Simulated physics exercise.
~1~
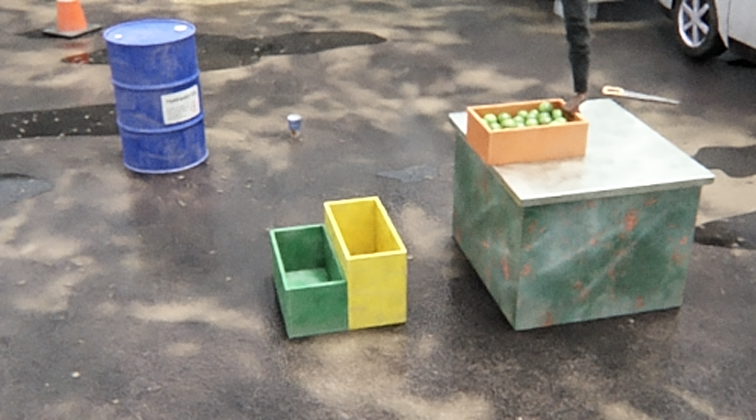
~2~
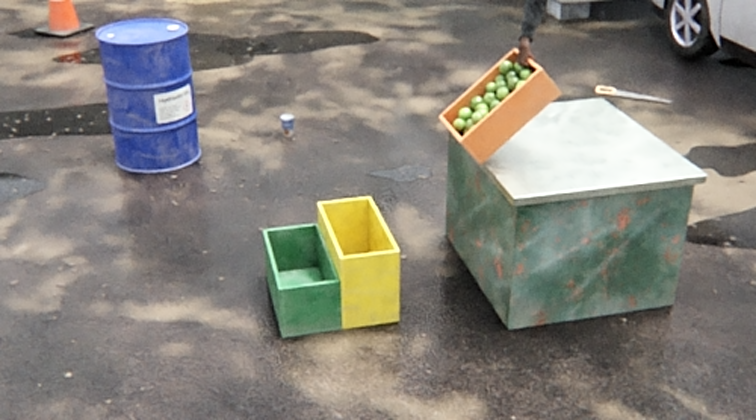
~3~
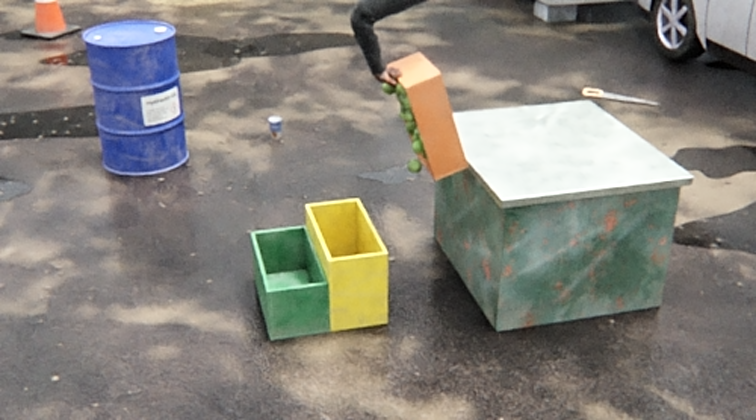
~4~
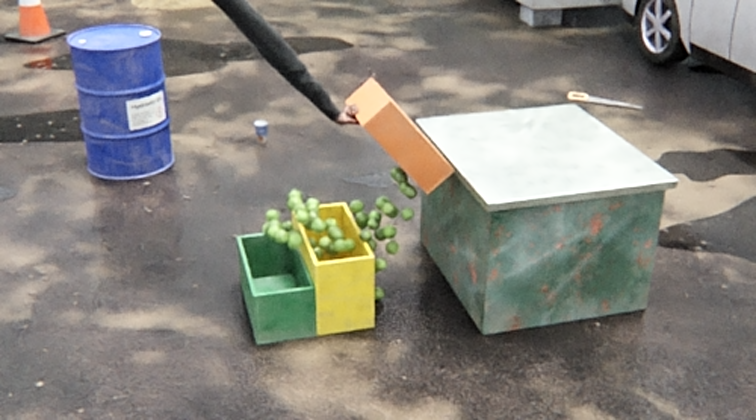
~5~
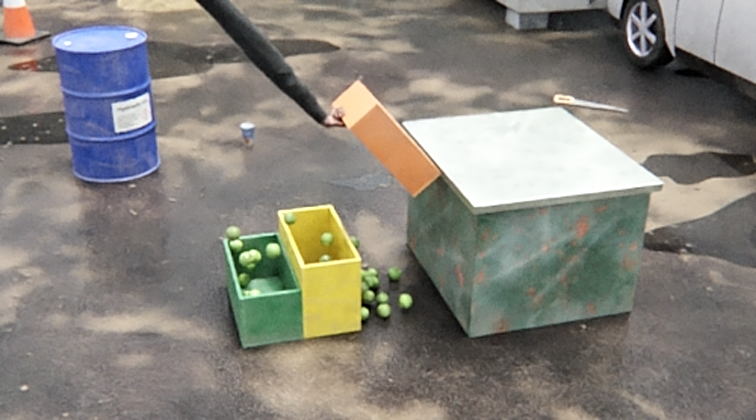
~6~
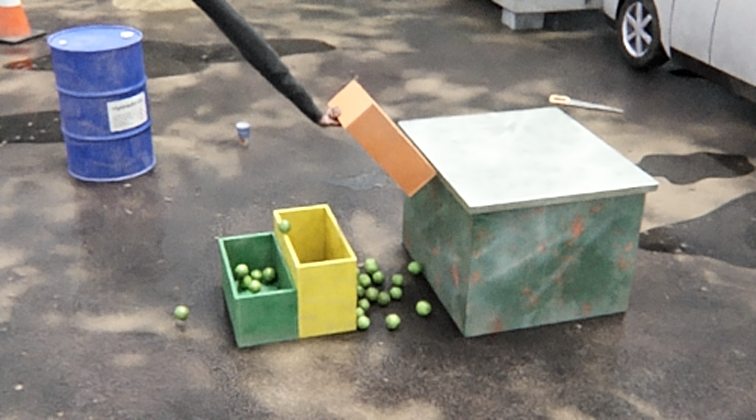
An arm tipped an orange tote of green apples over the left edge of a bench, spilling them toward the yellow and green boxes below, and some landed inside while many ended up on the ground beside the yellow one and one lay beyond the green.
